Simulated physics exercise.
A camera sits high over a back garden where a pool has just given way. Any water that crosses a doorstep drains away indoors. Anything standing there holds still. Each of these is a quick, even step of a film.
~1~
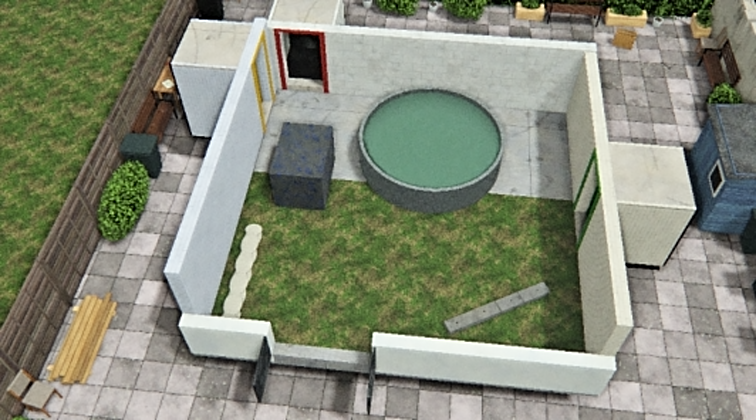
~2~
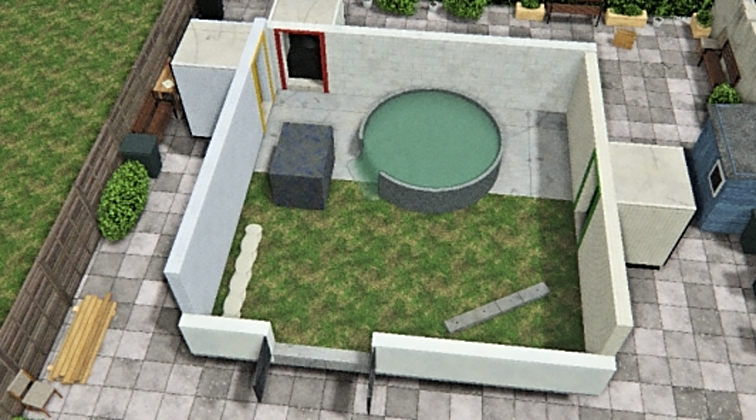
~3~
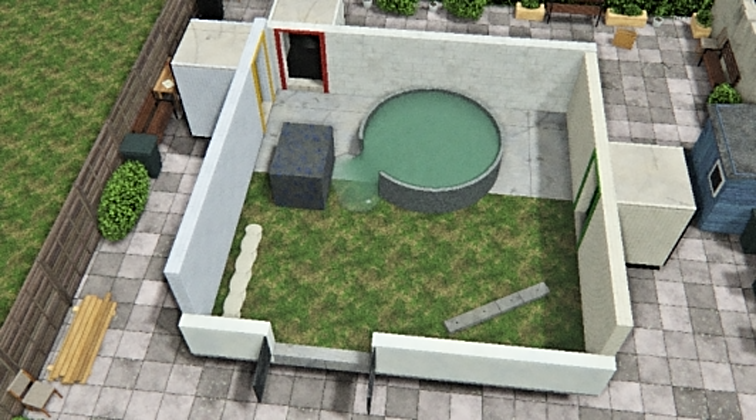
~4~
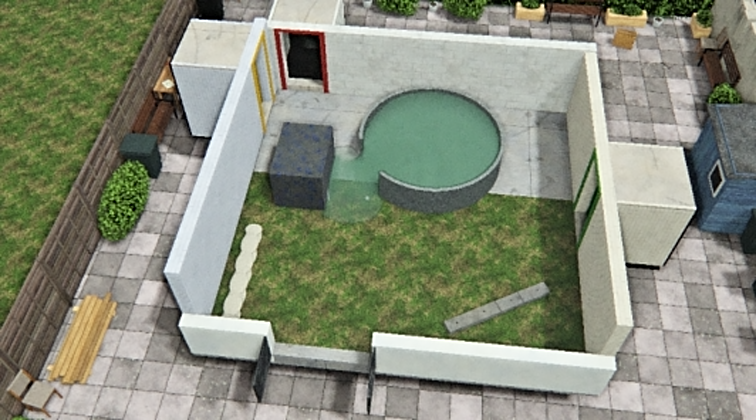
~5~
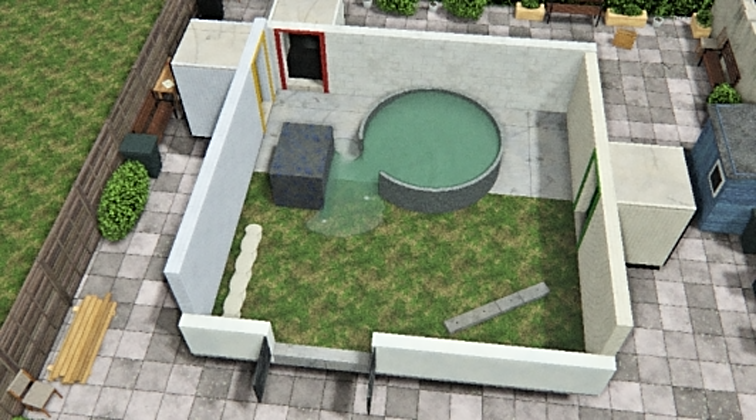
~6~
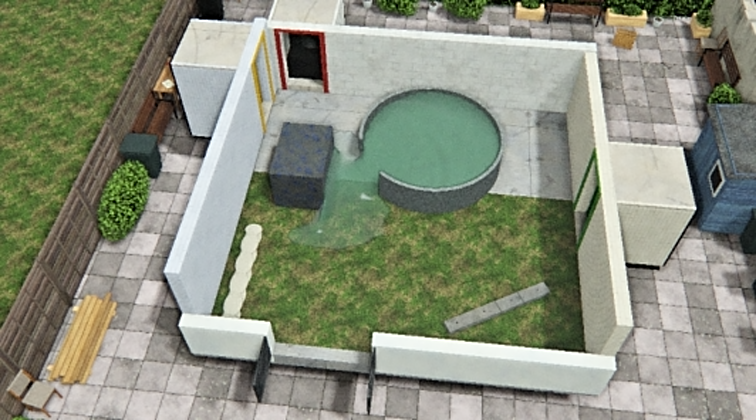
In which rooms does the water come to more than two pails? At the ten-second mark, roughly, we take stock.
Yellow door: Over two buckets; red door: Two buckets at most; green door: Two buckets at most.
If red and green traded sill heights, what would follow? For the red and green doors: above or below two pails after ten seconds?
After the swap the red breaks the limit and the green stays in check.
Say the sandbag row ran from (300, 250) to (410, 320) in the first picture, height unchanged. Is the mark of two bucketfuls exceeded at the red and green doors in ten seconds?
Red: Falls short; green: Exceeds it.
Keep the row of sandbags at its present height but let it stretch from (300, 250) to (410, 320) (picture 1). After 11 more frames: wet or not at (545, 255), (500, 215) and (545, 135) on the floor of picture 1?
Well, in order they'd be left untouched, left untouched and left untouched.
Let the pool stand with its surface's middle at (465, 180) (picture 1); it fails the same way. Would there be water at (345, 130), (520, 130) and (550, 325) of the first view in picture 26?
So, in the order given, I'd say soaked through, unaffected, unaffected.
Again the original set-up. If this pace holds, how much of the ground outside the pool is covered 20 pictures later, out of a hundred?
Roughly 55 percent, I'd say.
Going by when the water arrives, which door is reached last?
From what the pictures show, it's the green-painted one.
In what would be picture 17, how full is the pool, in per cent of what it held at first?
About 70 %.
A moment on, water covers 20 % of the floor; the yellow door not reached, the red door not reached, the green door not reached.
Next, water covers 40 % of the floor; the yellow door wet at the sill, nothing in, the red door wet at the sill, nothing in, the green door not reached.
Then, water covers 55 % of the floor; the yellow door wet at the sill, nothing in, the red door wet at the sill, nothing in, the green door not reached.
Later, water covers 80 % of the floor; the yellow door under two buckets in, the red door wet at the sill, nothing in, the green door not reached.
In the end, water covers 95 % of the floor; the yellow door over two buckets in, the red door wet at the sill, nothing in, the green door under two buckets in.
